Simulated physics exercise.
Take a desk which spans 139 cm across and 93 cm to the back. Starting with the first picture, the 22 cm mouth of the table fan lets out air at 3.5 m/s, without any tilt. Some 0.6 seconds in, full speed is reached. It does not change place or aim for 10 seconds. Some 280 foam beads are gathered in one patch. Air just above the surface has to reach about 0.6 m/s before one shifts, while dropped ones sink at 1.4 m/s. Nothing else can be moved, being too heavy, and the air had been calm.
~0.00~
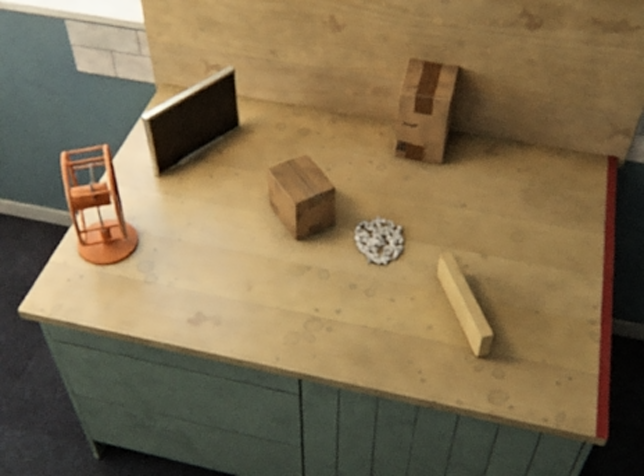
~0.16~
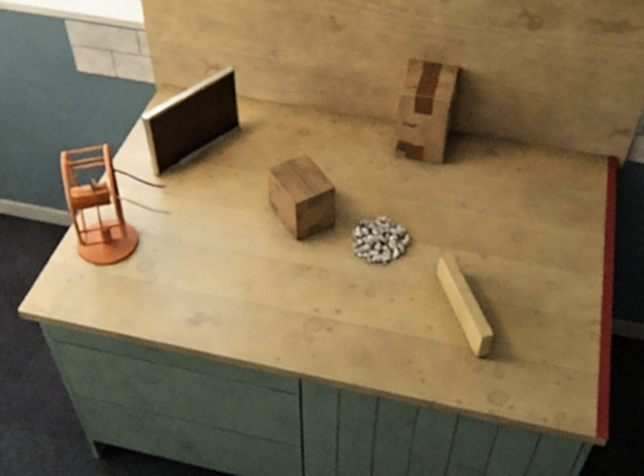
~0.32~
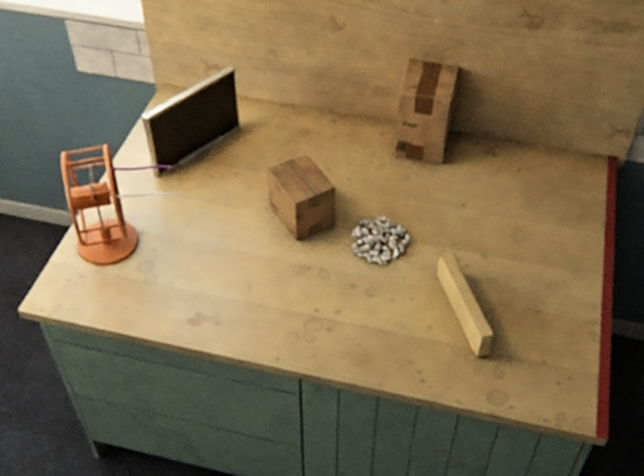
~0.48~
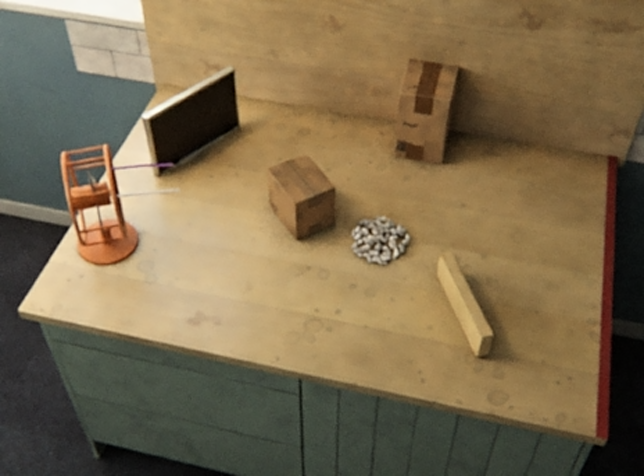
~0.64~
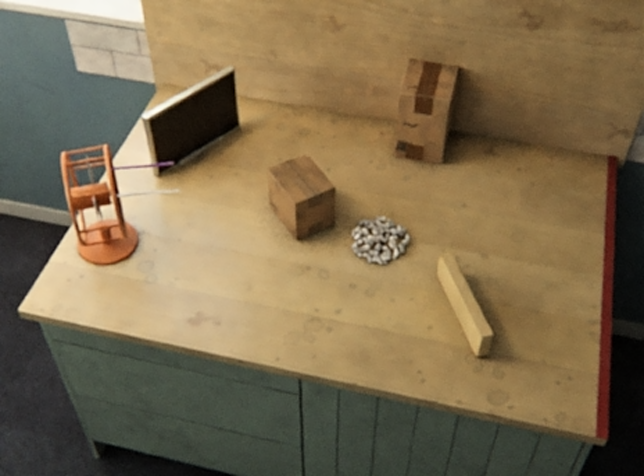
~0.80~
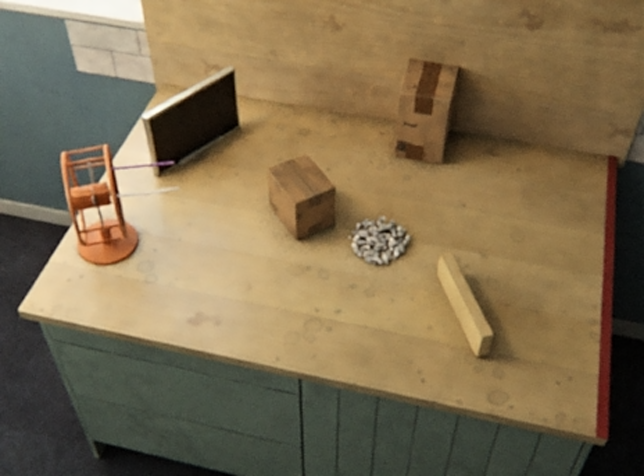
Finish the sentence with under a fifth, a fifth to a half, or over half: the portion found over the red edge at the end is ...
The portion found there is over half.
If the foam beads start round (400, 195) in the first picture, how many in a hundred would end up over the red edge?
50 per cent.
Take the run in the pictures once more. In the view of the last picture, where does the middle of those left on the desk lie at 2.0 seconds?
(479, 229).
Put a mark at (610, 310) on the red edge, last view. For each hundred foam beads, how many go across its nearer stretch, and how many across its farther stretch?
0 % nearer, 60 % farther.
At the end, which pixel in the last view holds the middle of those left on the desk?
Near (537, 276).
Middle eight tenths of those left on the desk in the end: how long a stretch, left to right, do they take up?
Around 70 centimetres from left to right.
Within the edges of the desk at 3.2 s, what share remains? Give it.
Close to 50 in a hundred are still there.
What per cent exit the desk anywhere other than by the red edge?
About 1 %.
After 2.0 s, 100 % are on the move or not yet settled, 0 % are over the red edge; the middle of those still in play is near (479, 229).
After 3.2 s, 52 % are on the move or not yet settled, 46 % are over the red edge; the middle of those still in play is near (471, 222).
After 5.5 s, 33 % are on the move or not yet settled, 61 % are over the red edge; the middle of those still in play is near (544, 267).
After 10.0 s, at the end, 64 % are over the red edge; the middle of those still in play is near (537, 276).
